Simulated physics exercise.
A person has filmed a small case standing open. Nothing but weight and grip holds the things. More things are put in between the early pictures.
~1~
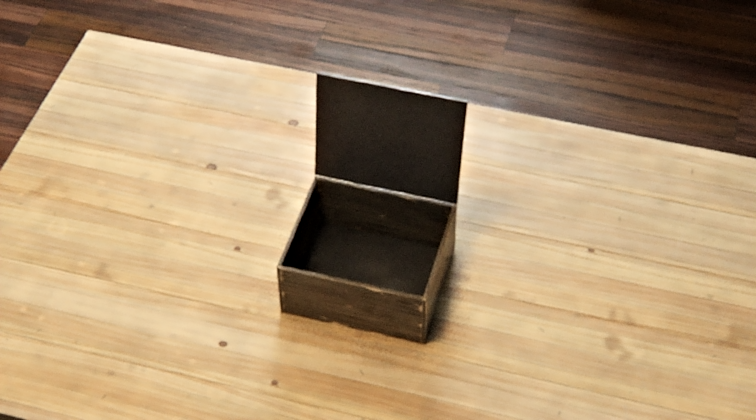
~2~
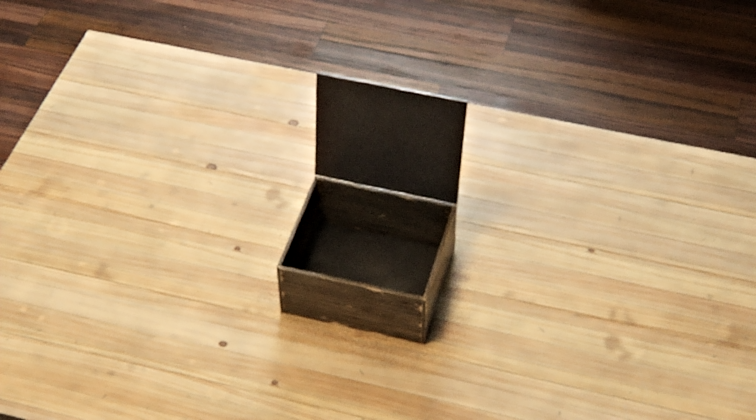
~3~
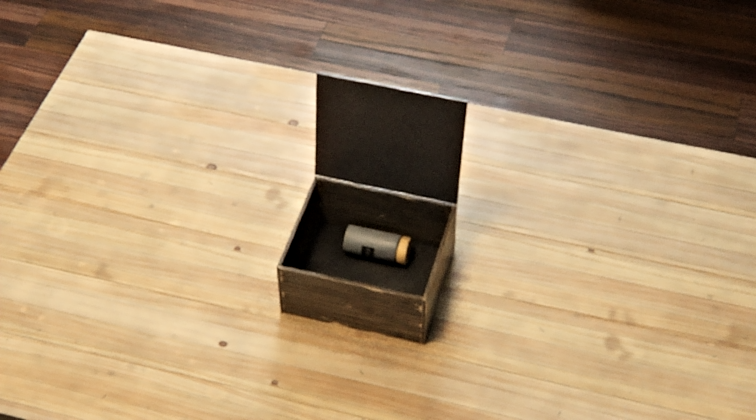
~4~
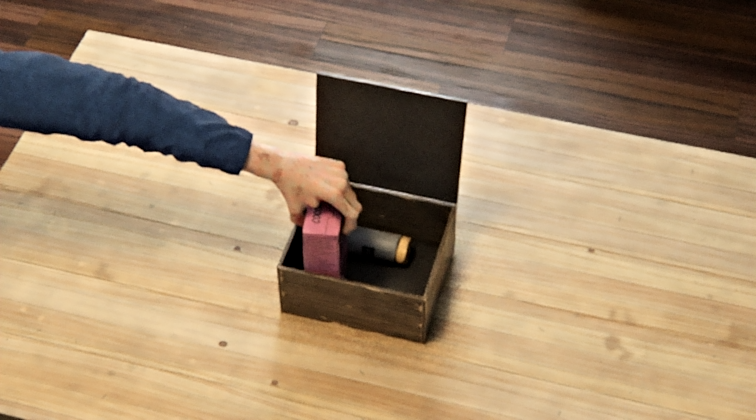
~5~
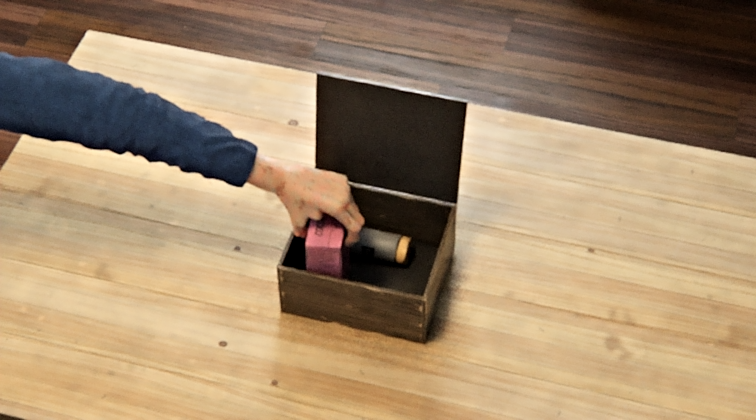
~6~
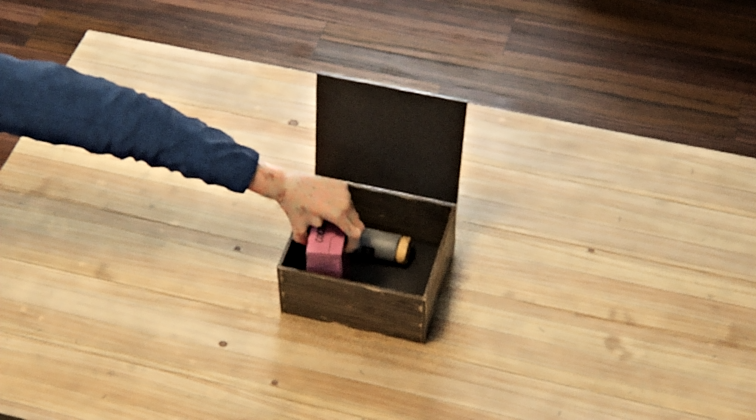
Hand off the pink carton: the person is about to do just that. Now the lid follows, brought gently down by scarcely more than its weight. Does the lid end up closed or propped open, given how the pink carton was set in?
The lid ends up propped open.
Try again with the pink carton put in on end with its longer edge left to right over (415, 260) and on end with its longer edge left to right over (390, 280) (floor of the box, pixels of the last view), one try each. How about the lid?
Case one: Lid stays raised; case two: Lid stays raised.
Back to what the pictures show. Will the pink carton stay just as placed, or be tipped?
At the finish the pink carton holds its orientation.
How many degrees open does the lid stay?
Some 25° above the rim.
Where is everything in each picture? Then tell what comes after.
The last thing is not in view yet, in the first frame.
The last thing is not in view yet, in the second frame.
The last thing is not in view yet; grey shaker (378, 245), in the third frame.
Still above its spot; pink carton (326, 245); grey shaker (378, 245), in the fourth frame.
Still above its spot; pink carton (329, 257); grey shaker (378, 245), in the fifth frame.
Put in, still held; pink carton (329, 263); grey shaker (378, 245), in the sixth frame.
Then, 1.30 s past the last view, lid 78° above the rim.
Then, 1.80 s past the last view, lid 44° above the rim.
Finally, lid 23° above the rim; both still in place. Final places as the last picture's camera would see them, pink carton near (329, 263).
